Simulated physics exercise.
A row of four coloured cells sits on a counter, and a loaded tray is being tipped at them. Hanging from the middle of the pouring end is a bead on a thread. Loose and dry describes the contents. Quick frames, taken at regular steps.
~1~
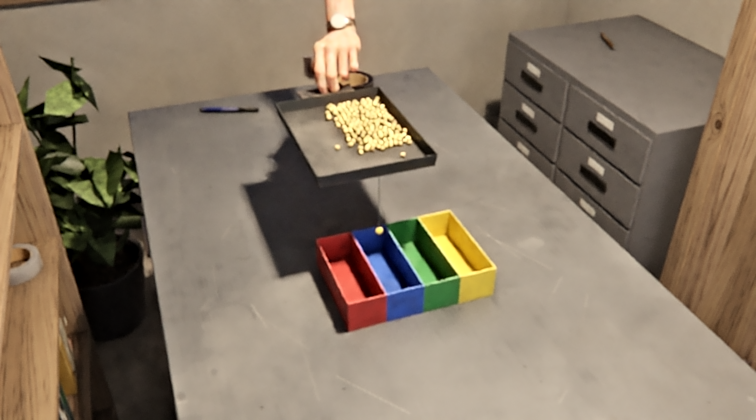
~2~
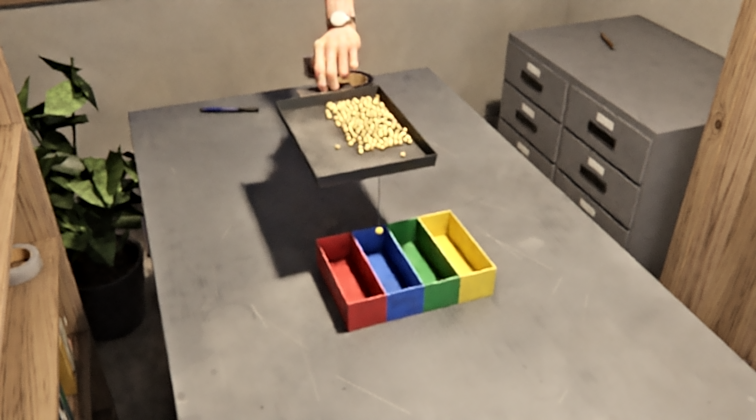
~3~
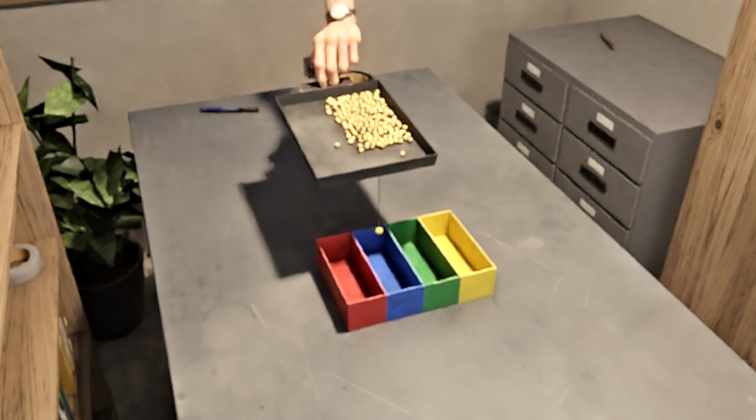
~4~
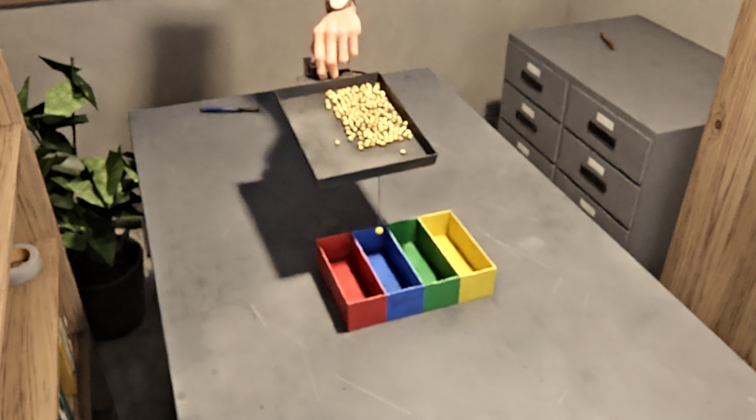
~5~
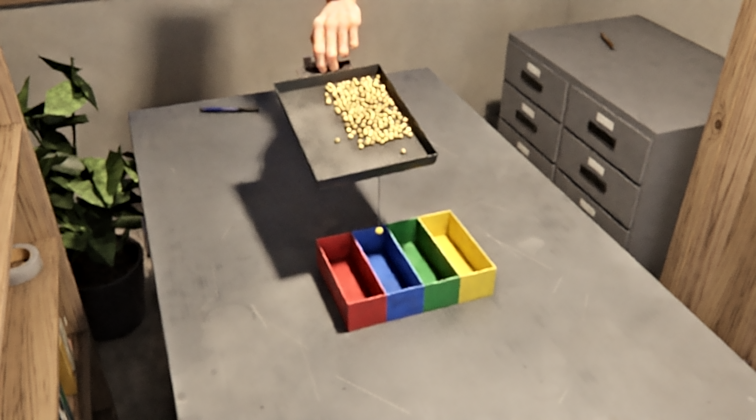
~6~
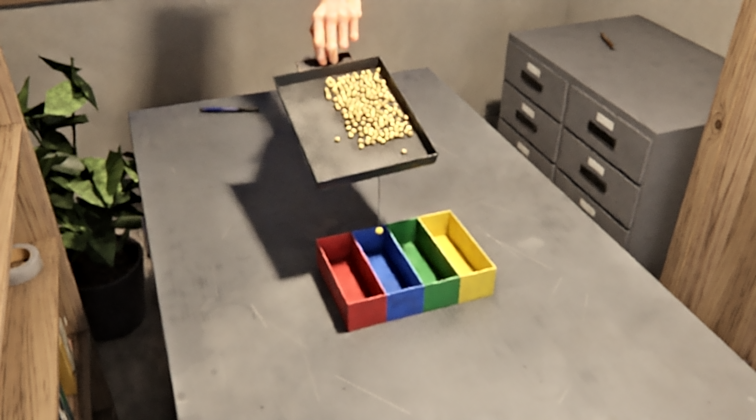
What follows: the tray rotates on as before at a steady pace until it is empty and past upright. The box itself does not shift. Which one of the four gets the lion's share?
Lion's share: Red.
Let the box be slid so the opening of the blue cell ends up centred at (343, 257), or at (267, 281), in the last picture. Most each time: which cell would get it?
The blue one; the cell in yellow.
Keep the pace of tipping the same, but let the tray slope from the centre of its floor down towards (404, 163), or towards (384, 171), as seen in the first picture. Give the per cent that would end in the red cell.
For the first it's near 0 %, for the second near 0 %.
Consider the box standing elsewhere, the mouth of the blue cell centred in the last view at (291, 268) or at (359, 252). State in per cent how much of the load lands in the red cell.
Trial 1 near 0 percent, trial 2 near 40 percent.
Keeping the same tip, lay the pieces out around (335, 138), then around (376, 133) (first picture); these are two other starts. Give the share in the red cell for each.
Around 60 in a hundred the first time, around 50 in a hundred the second.
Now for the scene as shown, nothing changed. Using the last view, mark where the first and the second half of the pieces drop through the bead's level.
The opening half passes (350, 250), the closing half (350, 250).
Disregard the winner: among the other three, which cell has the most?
That would be blue.
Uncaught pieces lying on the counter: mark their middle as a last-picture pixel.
Around (297, 313).
Shortly afterwards, tray tipped steeply; all but a few on the tray; only a few falling or outside the box.
Next, tray tipped right over; the bulk on the tray; only a few in the red cell; only a few in the blue cell; a little falling or outside the box.
Some moments later, tray tipped past a quarter turn; near half in the red cell; near a quarter in the blue cell; a little in the green cell; a little falling or outside the box.
In the end, tray tipped past a quarter turn; near half in the red cell; near a quarter in the blue cell; a little in the green cell; none at all in the yellow cell; a little outside the box.
